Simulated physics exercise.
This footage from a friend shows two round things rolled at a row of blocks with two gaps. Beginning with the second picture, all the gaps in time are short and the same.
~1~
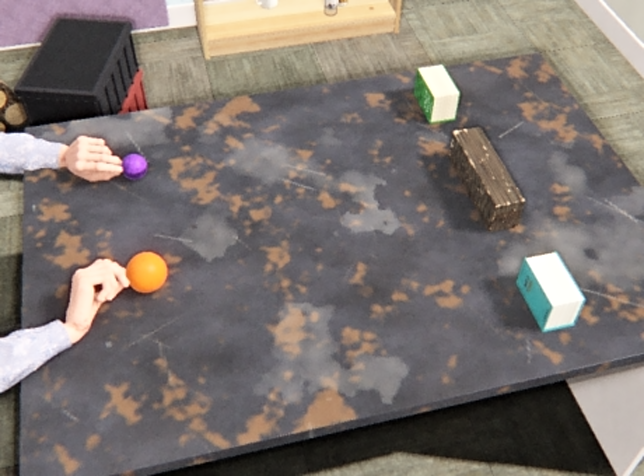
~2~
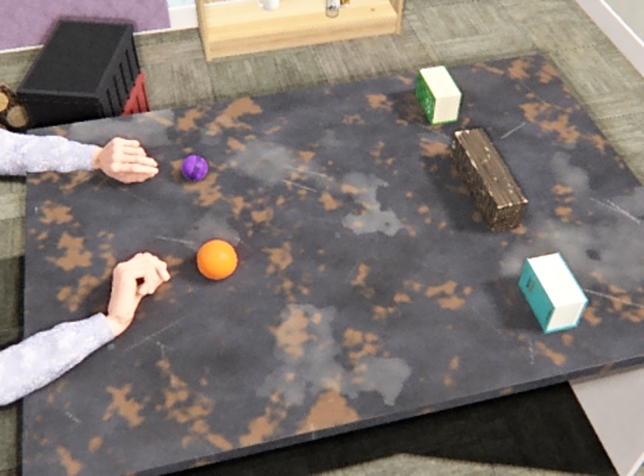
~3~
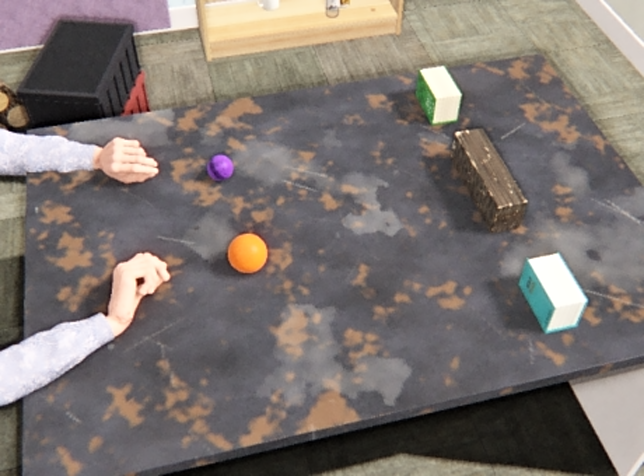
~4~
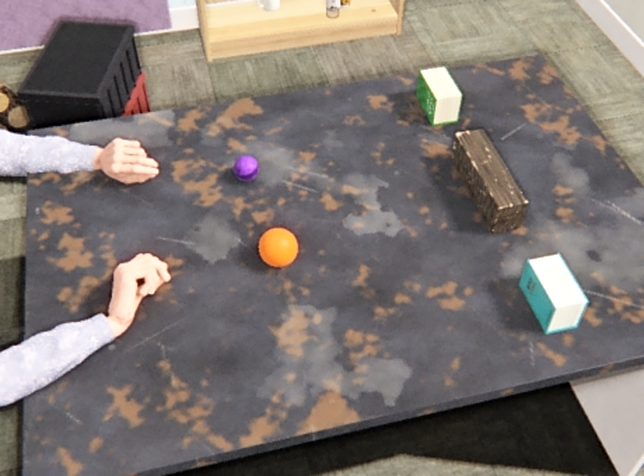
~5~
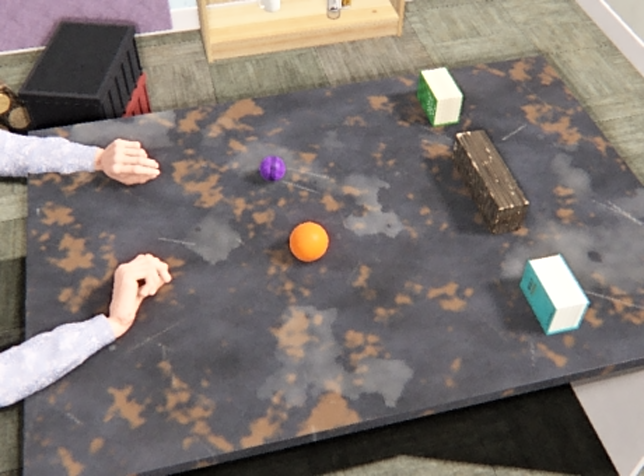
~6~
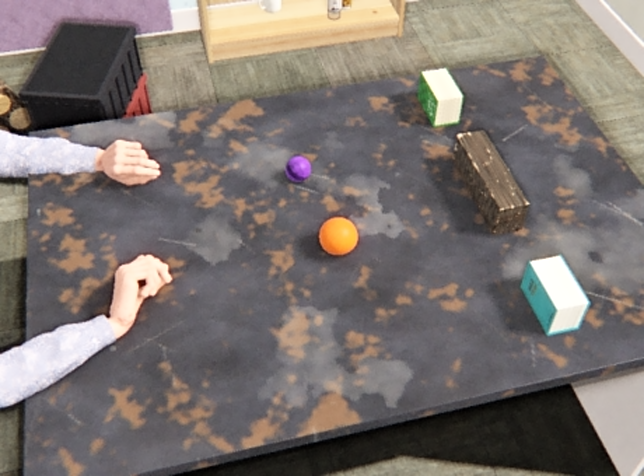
Orange ball and smaller purple ball rolling rightward from two hands across a dark mottled tabletop, with three blocks standing at right.
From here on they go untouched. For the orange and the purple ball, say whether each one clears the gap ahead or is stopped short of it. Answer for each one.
Outcome: Orange: Hit, purple ball: Hit.
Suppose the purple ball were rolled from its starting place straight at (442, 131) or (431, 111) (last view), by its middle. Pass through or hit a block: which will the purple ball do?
Well, the first time it fits through the gap, and the second time it meets a block.
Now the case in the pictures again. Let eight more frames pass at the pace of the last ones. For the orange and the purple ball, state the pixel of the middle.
Estimated centres: First approx. (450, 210), second approx. (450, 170).
Then, 0.16 s later than the last frame, orange heading on near (450, 212); purple ball heading on near (398, 168).
Then, 0.52 s later than the last frame, orange coming back near (440, 209); purple ball coming back near (445, 190).
Then, 1.00 s later than the last frame, orange coming back near (415, 212); purple ball at rest near (447, 194).
When it is over, the orange bounces off, near (396, 214); the purple ball bounces off, near (447, 194).
